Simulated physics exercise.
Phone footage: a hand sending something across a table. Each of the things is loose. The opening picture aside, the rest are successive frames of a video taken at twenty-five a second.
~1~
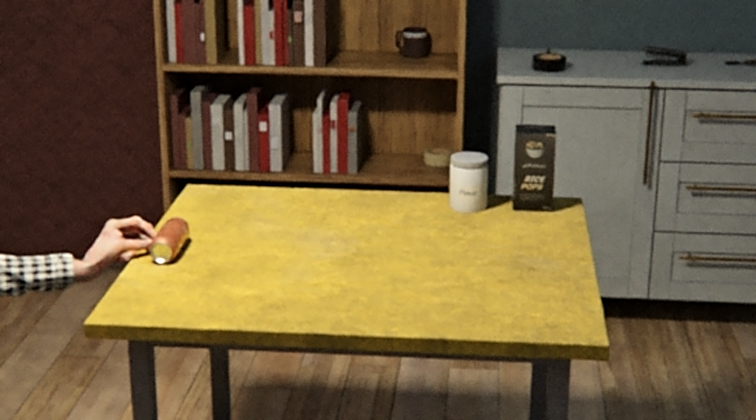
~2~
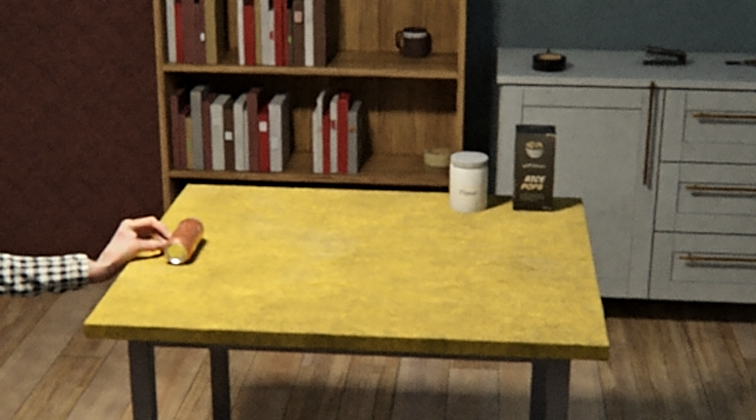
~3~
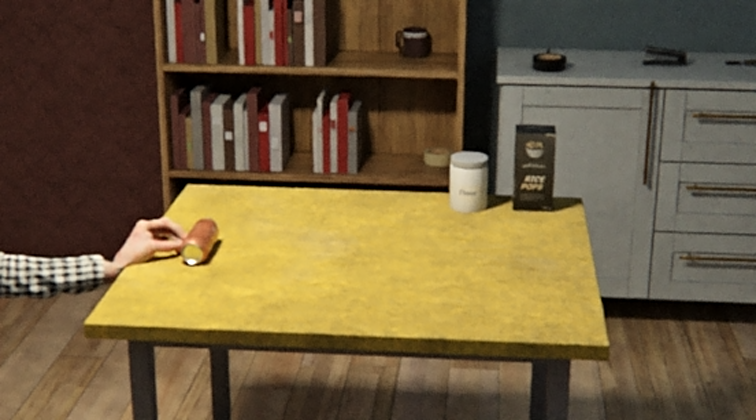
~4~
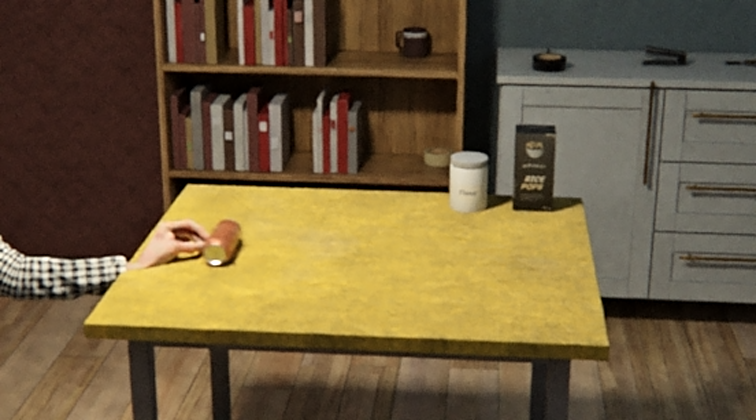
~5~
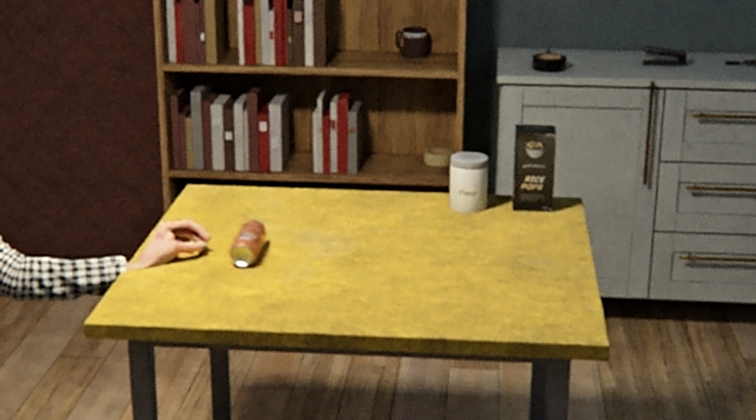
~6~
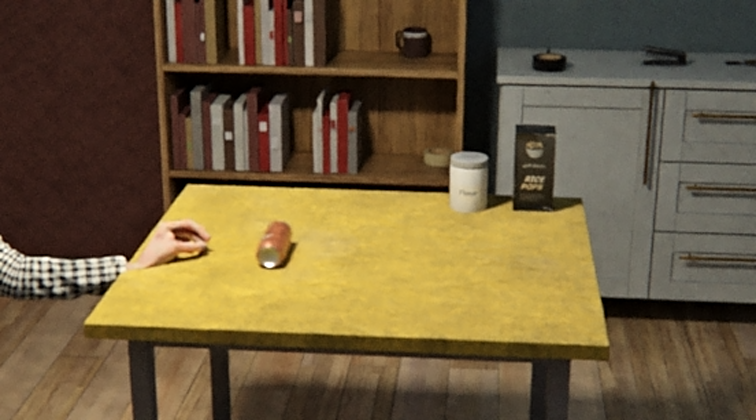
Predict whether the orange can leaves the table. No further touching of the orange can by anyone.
It leaves the table.
Then, 0.40 s past the last view, orange can displaced well along near (527, 253).
Then, 0.80 s past the last view, orange can now off the table.
Finally, off the table, orange can.
